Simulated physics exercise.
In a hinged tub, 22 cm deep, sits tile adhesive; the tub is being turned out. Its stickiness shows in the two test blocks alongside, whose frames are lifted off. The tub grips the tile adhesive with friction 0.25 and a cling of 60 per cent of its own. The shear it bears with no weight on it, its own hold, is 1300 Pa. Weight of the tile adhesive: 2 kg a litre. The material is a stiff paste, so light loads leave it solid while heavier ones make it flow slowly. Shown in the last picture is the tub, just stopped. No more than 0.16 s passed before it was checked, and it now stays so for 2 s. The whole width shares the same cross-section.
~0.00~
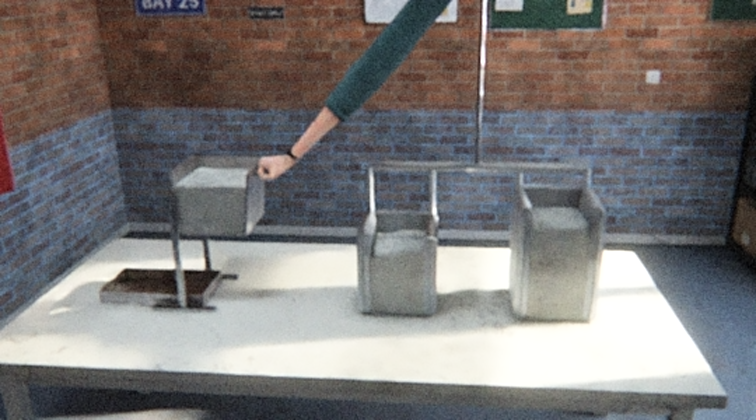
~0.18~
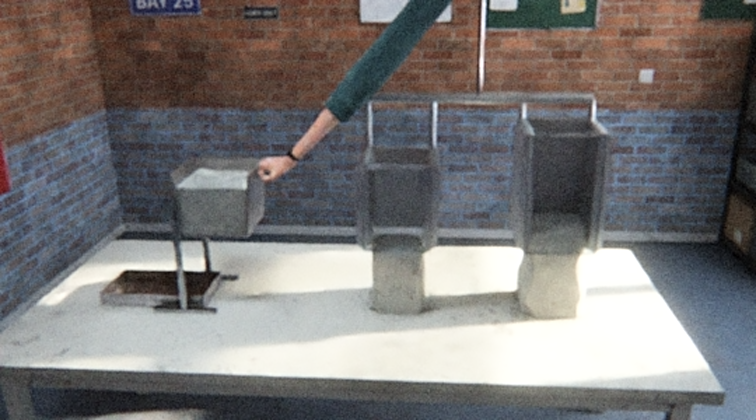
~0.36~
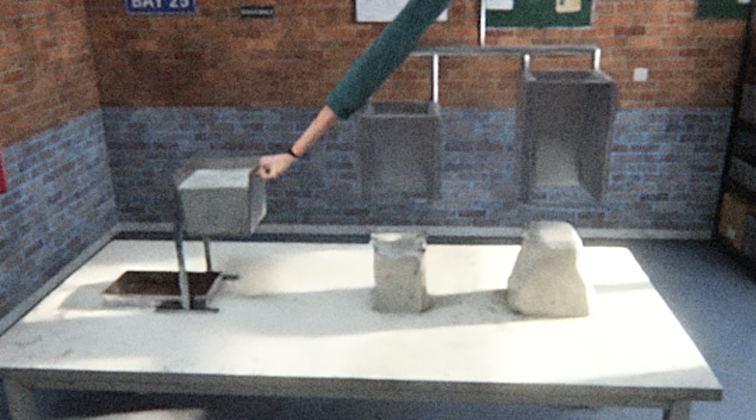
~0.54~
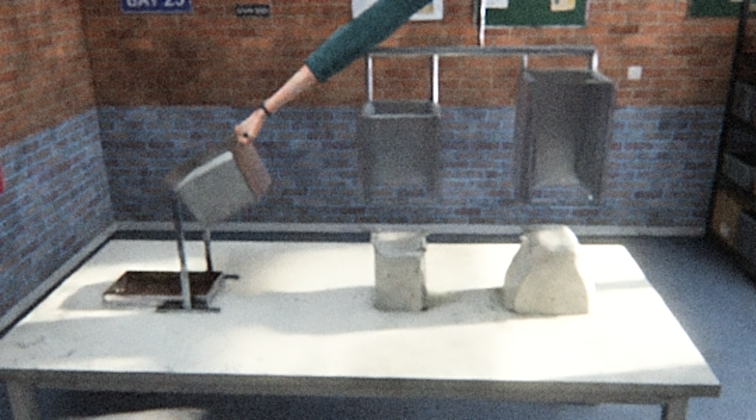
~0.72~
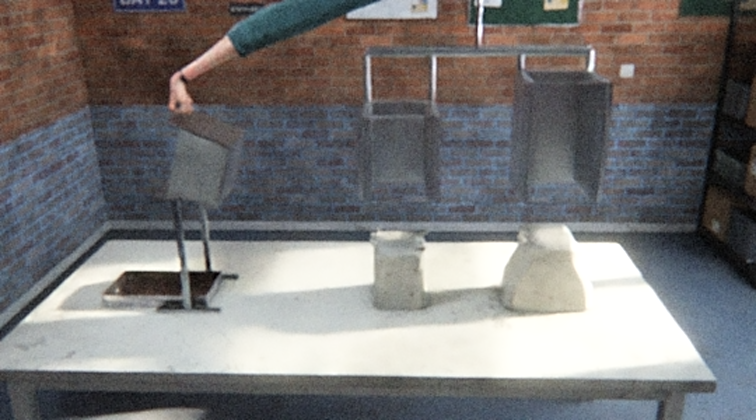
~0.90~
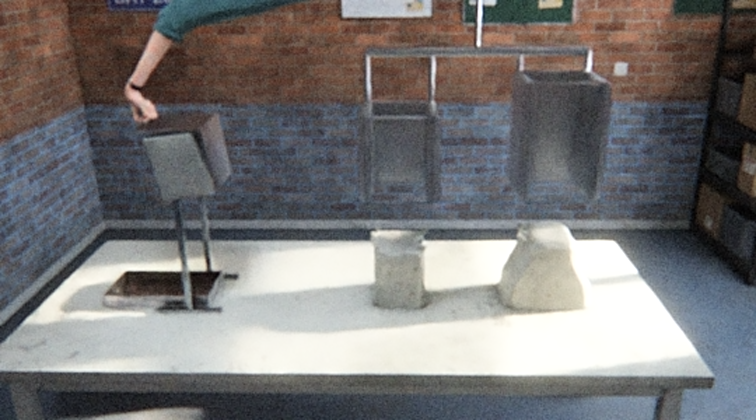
On a white table in a brick-walled room, two metal molds rose off grey blocks and the right one slumped, then a green-sleeved arm turned a hinged tub of grey paste over to the left.
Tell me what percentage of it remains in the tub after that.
Some 37 percent remains in the tub.
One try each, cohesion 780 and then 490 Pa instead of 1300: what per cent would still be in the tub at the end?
The two runs give near 35 % and near 30 % respectively.
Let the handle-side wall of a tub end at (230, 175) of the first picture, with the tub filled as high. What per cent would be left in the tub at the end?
Then about 100 %.
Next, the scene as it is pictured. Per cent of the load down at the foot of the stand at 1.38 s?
At that moment, near 0 % is down.
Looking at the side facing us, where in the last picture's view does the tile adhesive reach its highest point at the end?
Highest point: Approx. (169, 170).
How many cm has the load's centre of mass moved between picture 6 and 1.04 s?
Some 5 cm.
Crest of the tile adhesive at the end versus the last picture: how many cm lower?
About 13 cm.
After 1.04 s, the tub is at 98 degrees and holds 90 %.
After 1.21 s, the tub is at 98 degrees and holds 56 %.
After 1.38 s, the tub is at 98 degrees and holds 37 %.
After 1.55 s, the tub is at 98 degrees and holds 37 %.
After 2.90 s, at the end, the tub is at 98 degrees and holds 37 %.
